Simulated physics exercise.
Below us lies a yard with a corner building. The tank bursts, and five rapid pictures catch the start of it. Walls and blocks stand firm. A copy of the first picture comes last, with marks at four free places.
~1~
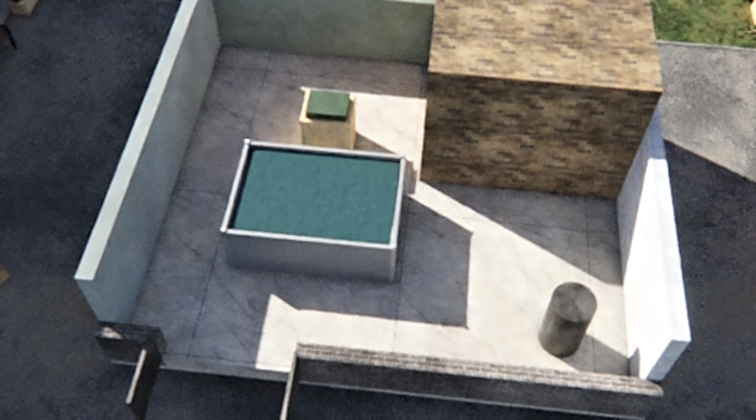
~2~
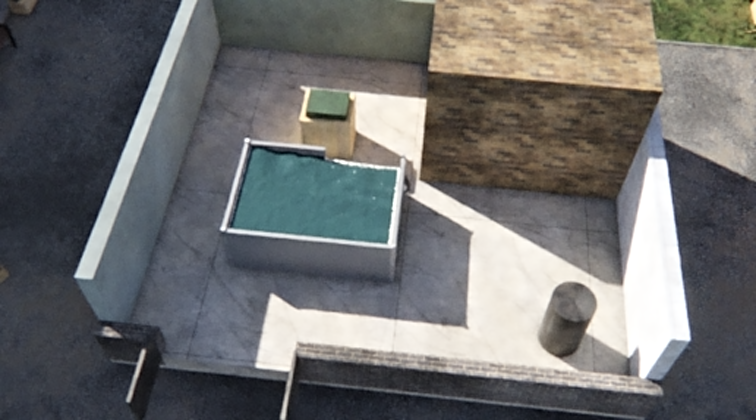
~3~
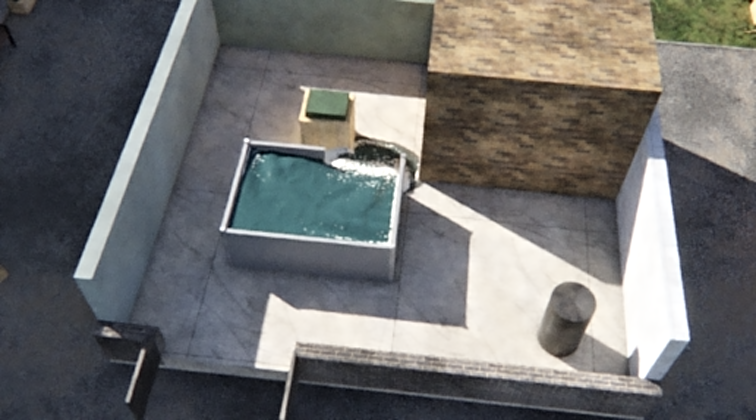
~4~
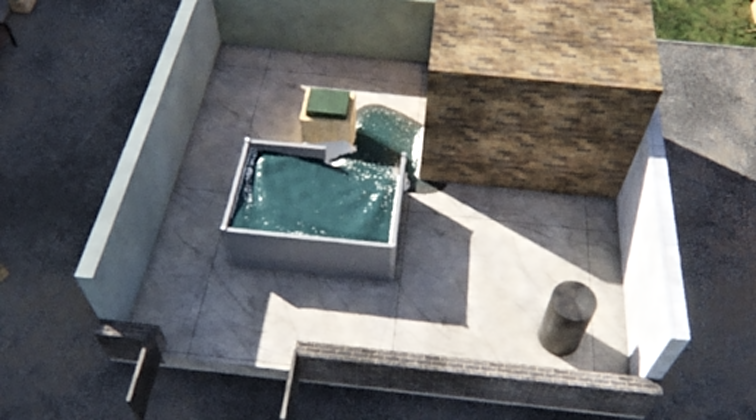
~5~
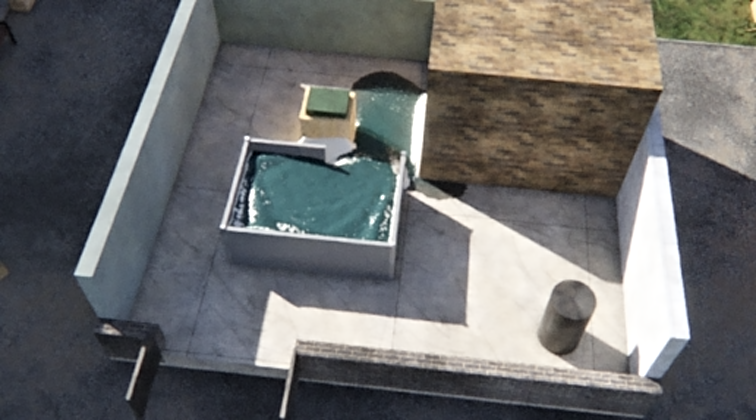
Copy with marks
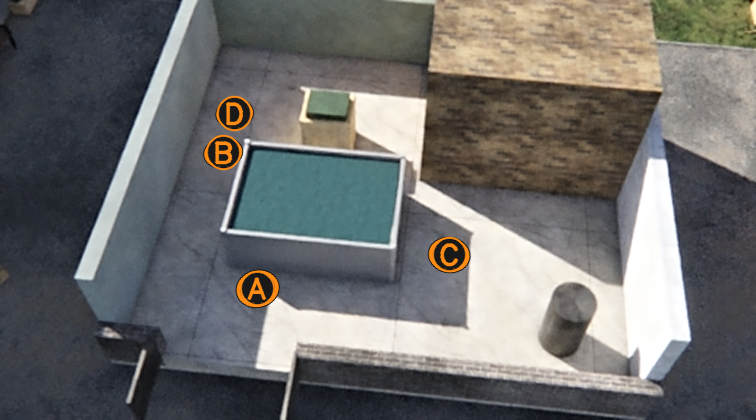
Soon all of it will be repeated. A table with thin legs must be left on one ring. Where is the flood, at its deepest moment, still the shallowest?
A.
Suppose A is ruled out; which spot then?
Spot C.
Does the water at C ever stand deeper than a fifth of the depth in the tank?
No, less.
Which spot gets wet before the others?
The answer is B.
On the marked copy, A at (257, 288); B at (223, 152); C at (449, 254); D at (234, 113).
With A, the water peaks at about 5 % of the depth that stood in the tank.
With B, the water peaks at about 30 % of the depth that stood in the tank.
With C, the water peaks at about 8 % of the depth that stood in the tank.
With D, the water peaks at about 32 % of the depth that stood in the tank.
